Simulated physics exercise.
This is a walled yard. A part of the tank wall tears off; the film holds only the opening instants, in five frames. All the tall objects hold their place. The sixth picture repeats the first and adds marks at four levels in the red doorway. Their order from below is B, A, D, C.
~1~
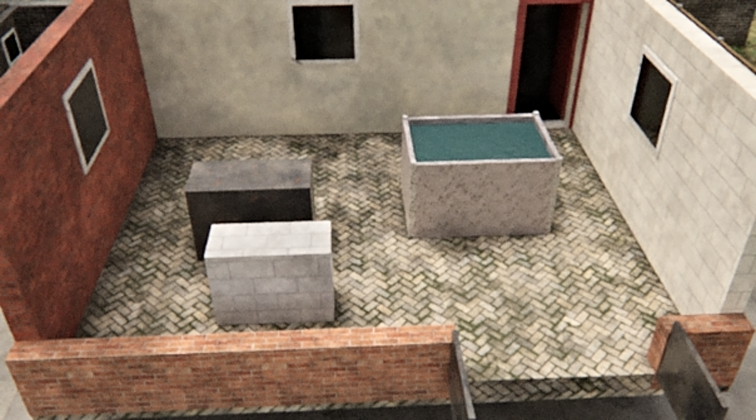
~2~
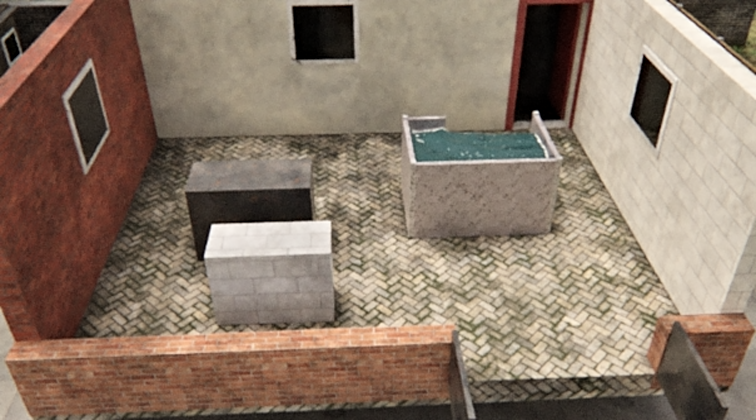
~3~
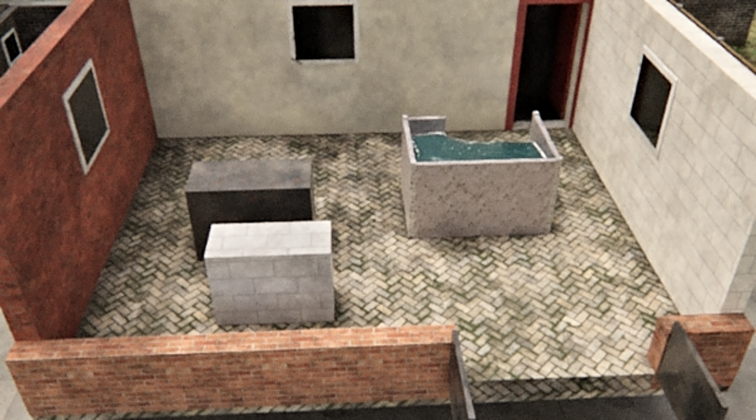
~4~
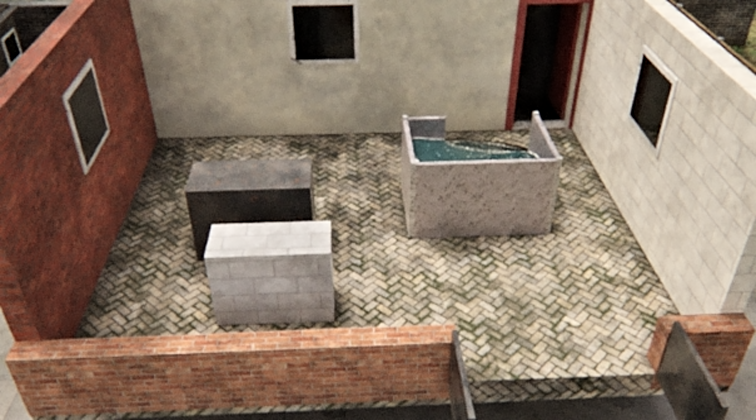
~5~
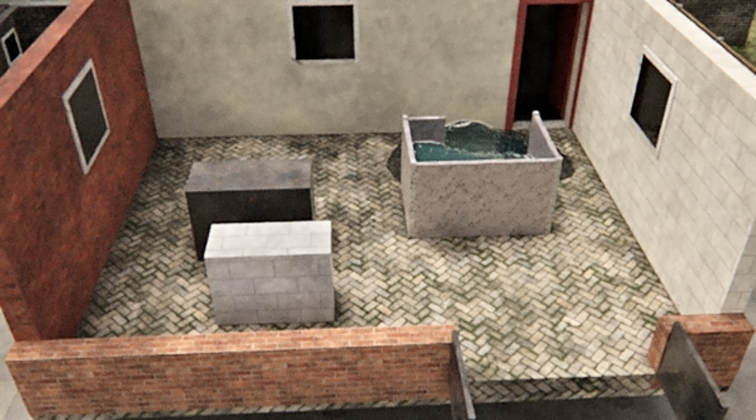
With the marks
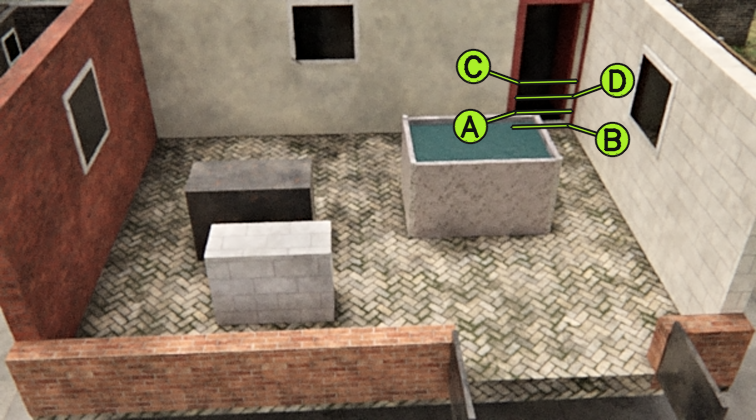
Teal water sinks and sloshes in a stone tank, then wet ground shows behind it.
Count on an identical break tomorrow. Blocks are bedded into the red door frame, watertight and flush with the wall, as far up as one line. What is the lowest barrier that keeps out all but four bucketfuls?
That is height D.
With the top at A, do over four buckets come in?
Yes, that goes wrong.
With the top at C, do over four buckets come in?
No, that is safe.
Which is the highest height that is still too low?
Height A.
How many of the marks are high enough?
Two of the four.
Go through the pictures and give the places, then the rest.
Water in the tank at rest, its middle at (478, 143); foot of the red doorway at (540, 129); open gate at (558, 316).
Water covers 1 % of the ground, its front hidden from here.
Water covers 3 % of the ground, its front hidden from here.
Water covers 7 % of the ground, its front hidden from here.
Water covers 12 % of the ground and shows as far out as (429, 131).
On the marked copy, A at (542, 112); B at (540, 126); C at (547, 81); D at (545, 97); from the bottom up B, A, D, C.
For height A, about 10 bucketfuls get in.
For height B, dozens of bucketfuls pour in.
For height C, a splash gets over, under a bucket.
For height D, a bucket or two gets in.
